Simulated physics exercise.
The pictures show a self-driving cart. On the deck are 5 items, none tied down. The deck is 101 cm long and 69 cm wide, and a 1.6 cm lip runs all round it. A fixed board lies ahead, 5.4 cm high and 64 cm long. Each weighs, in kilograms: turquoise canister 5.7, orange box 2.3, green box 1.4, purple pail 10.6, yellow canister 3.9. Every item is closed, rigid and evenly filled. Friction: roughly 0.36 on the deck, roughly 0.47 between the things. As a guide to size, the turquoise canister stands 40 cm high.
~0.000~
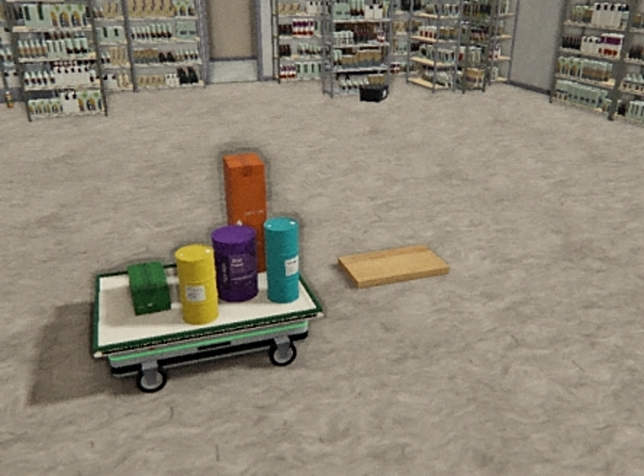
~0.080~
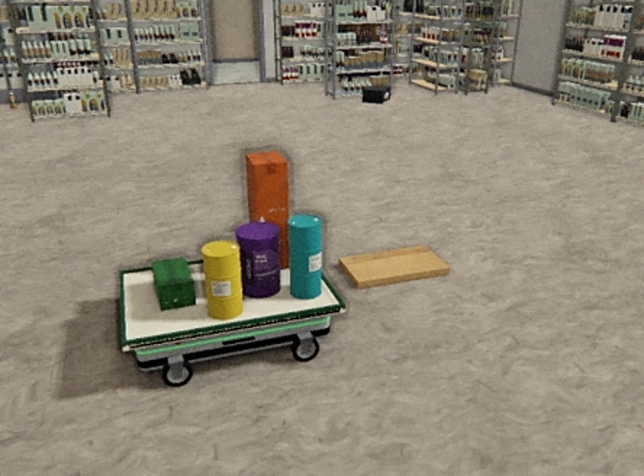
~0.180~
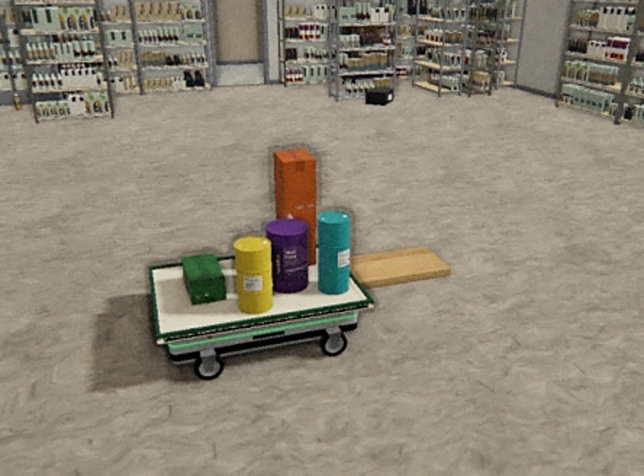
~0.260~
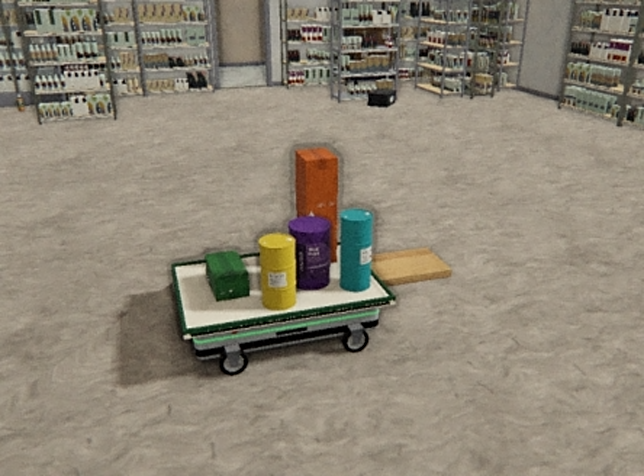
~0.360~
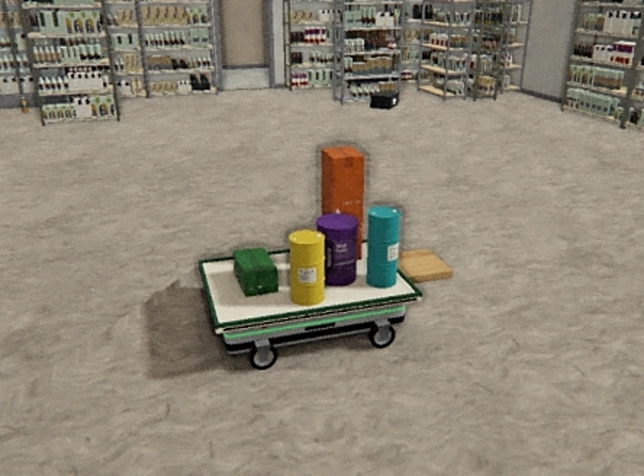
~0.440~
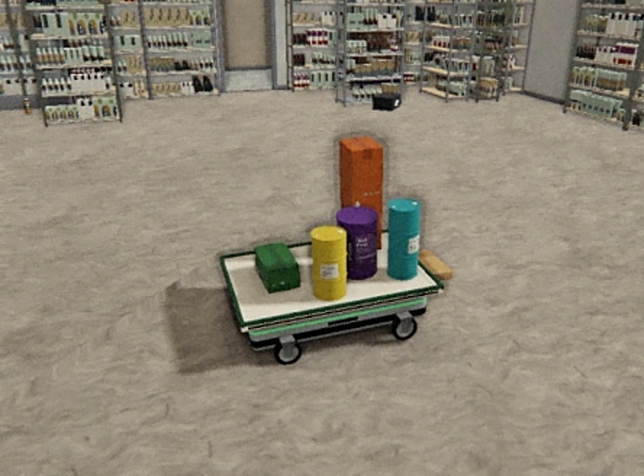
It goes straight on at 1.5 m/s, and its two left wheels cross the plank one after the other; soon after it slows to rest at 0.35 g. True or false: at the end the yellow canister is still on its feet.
True.
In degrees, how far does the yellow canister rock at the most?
Maximum lean: 8°.
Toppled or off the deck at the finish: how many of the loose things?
Total count: 2.
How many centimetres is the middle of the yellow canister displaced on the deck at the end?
It ends up around 8 cm from its start.
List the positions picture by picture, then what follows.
Cart has run 0 cm; yellow canister (198, 285); turquoise canister (282, 261), in the first frame.
Cart has run 12 cm; green box (173, 283); purple pail (259, 260), in the second frame.
Cart has run 27 cm; turquoise canister (334, 253); orange box (295, 209), in the third frame.
Cart has run 39 cm; green box (227, 275); purple pail (310, 253), in the fourth frame.
Cart has run 54 cm; turquoise canister (383, 248); orange box (342, 205), in the fifth frame.
Cart has run 66 cm; yellow canister (329, 264); green box (276, 267), in the sixth frame.
After 0.74 s, cart has run 111 cm; orange box leaning 25°; turquoise canister leaning 25°; purple pail leaning 10°.
After 1.04 s, cart has run 156 cm; yellow canister leaning 7° near (495, 241); turquoise canister leaning 73°; orange box leaning 32°.
After 1.34 s, cart has run 201 cm; turquoise canister now off the deck; yellow canister leaning 4° near (559, 234); orange box leaning 67°.
After 1.74 s, cart has run 246 cm; orange box now off the deck; yellow canister slid 5 cm near (631, 225); green box slid 3 cm.
By the end (2.3 s), off the deck and tipped over, turquoise canister and orange box; the other 3 in place, give or take 10 cm. Seen from the same camera at the end, yellow canister near (640, 224).
